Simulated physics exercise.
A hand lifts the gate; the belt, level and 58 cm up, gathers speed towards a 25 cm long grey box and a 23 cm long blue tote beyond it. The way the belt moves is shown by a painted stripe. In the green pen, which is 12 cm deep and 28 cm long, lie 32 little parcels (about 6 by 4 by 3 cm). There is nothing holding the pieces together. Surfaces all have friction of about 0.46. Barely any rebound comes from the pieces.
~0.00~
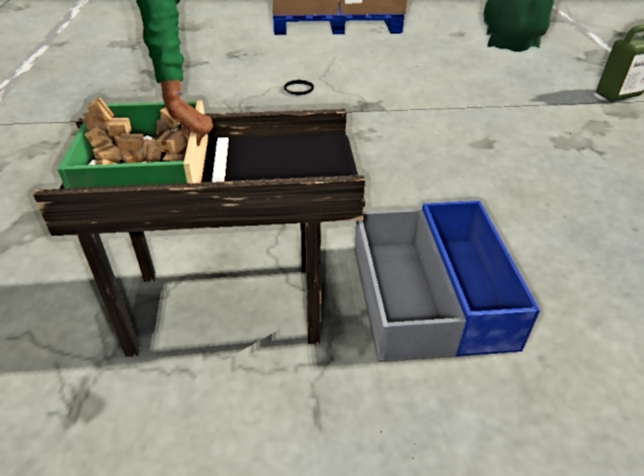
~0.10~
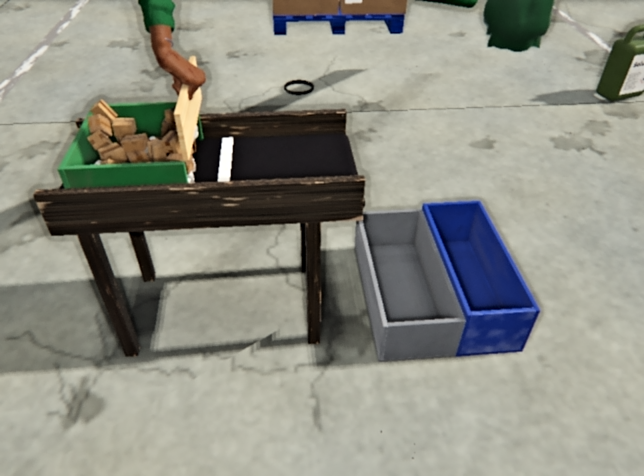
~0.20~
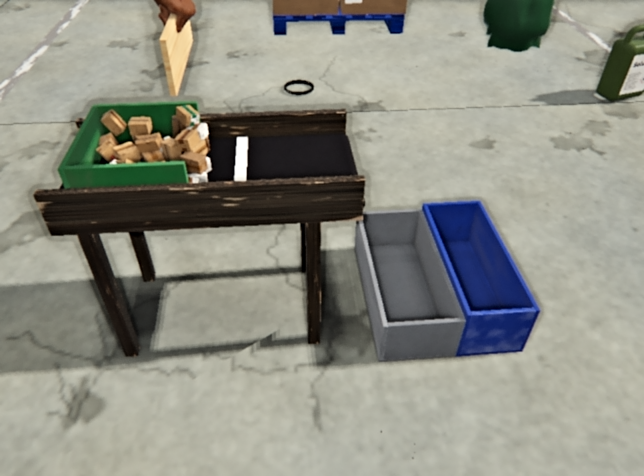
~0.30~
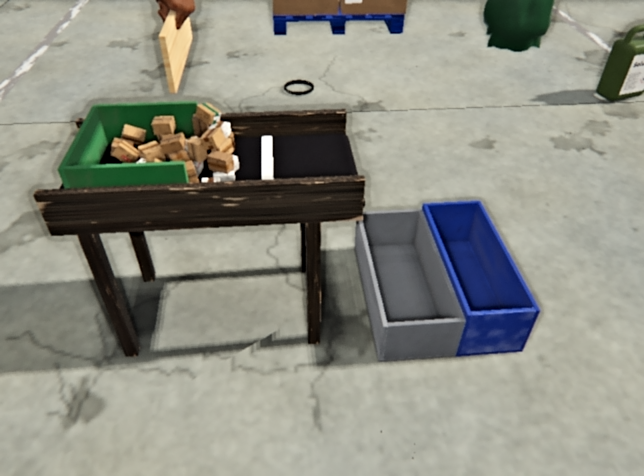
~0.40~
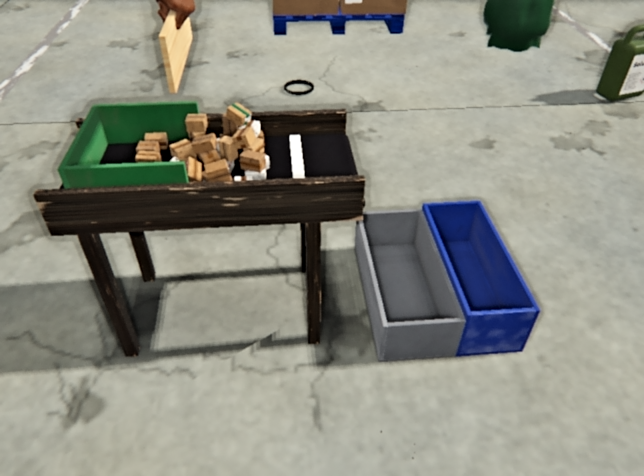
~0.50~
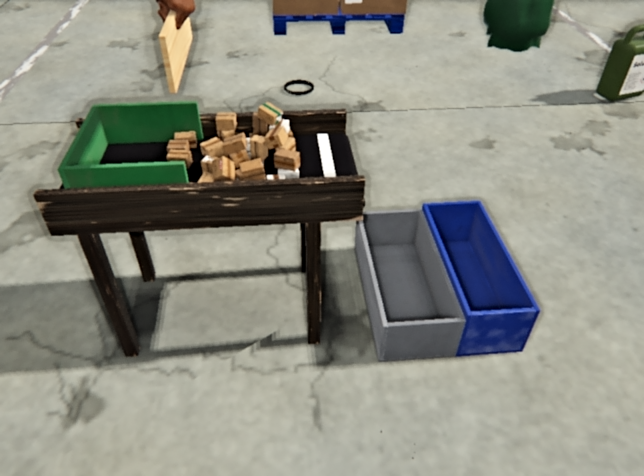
A hand lifted a wooden gate from the end of a green pen, and a dark belt carried a jumbled heap of little brown parcels rightward out of it, behind a white stripe.
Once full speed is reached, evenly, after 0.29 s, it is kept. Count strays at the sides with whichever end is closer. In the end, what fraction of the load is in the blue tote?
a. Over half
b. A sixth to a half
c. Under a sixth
Under a sixth.
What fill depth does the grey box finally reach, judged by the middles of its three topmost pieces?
About 10 cm.
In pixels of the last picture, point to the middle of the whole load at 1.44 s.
Roughly at pixel (405, 291).
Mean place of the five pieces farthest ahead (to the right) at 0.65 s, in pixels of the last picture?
About (332, 154).
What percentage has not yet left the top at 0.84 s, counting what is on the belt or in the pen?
Close to 55 per cent, I'd say.
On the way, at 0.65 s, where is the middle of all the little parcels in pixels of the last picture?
Centre: About (297, 158).
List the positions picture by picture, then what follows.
In the first picture (each is followed by its nearest rim corner in this view), green pen, (64, 167); blue tote, (472, 313); 0 cm of belt gone by; none out.
Green pen, (64, 167); 1 cm of belt gone by, in the second picture.
Green pen, (64, 167); 6 cm of belt gone by, in the third picture.
Green pen, (64, 167); 13 cm of belt gone by; 9 out, the lowest parcel at (211, 189), in the fourth picture.
Green pen, (64, 167); 22 cm of belt gone by; 21 out, in the fifth picture.
Green pen, (64, 167); blue tote, (472, 313); 31 cm of belt gone by; 29 out, in the sixth picture.
After 0.65 s, 32 on the belt.
After 0.84 s, 18 on the belt and 14 in the air.
After 1.10 s, 8 in the grey box, 1 in the blue tote and 23 in the air.
When it is over (at 1.44 s), 31 in the grey box and 1 in the blue tote. Asked share, 1 of 32, 3 per cent.
